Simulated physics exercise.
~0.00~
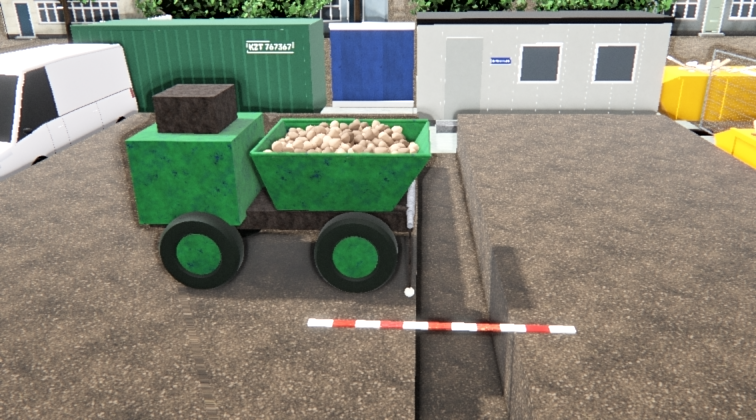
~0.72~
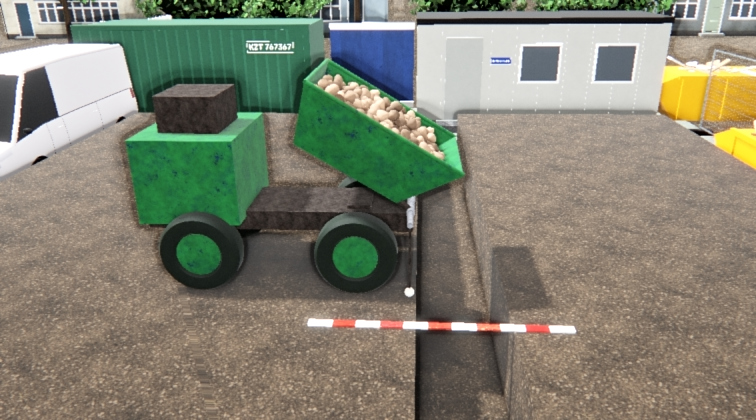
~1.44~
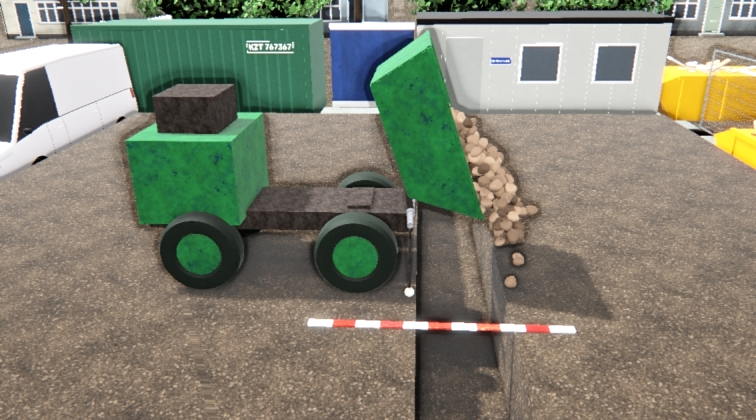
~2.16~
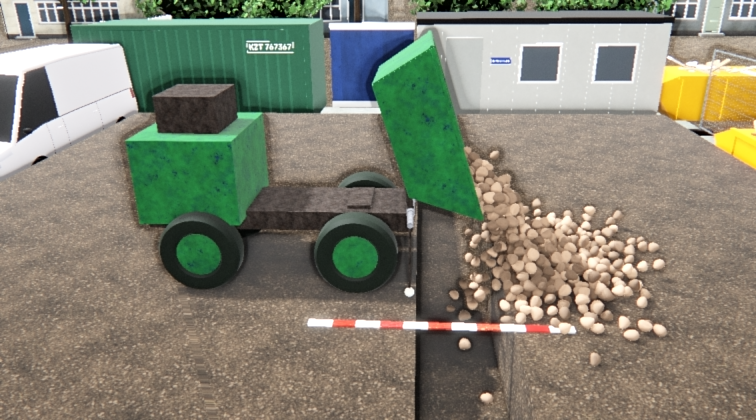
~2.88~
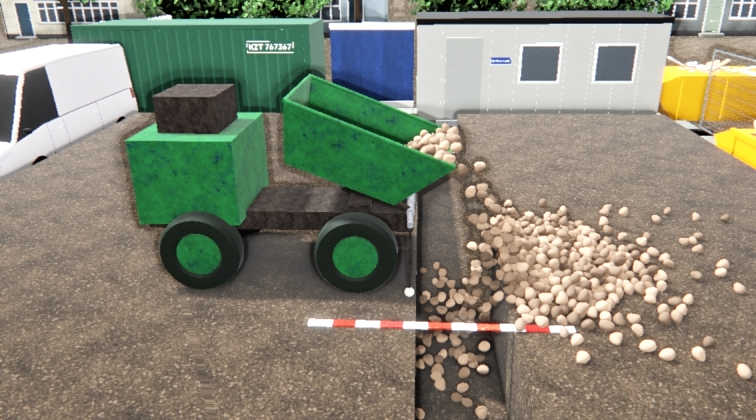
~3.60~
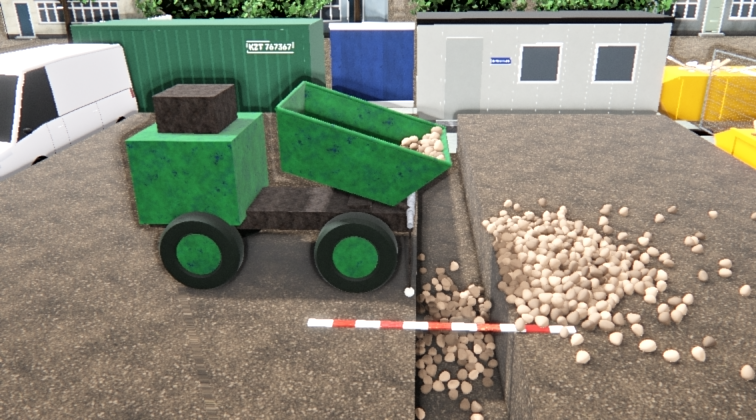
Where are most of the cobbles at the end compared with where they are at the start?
At the start the cobbles are all piled in the dumper's green skip. By the end most of them lie lower and to the right, scattered in a heap on the ground beyond the trench, with some in the trench and a few still in the skip.
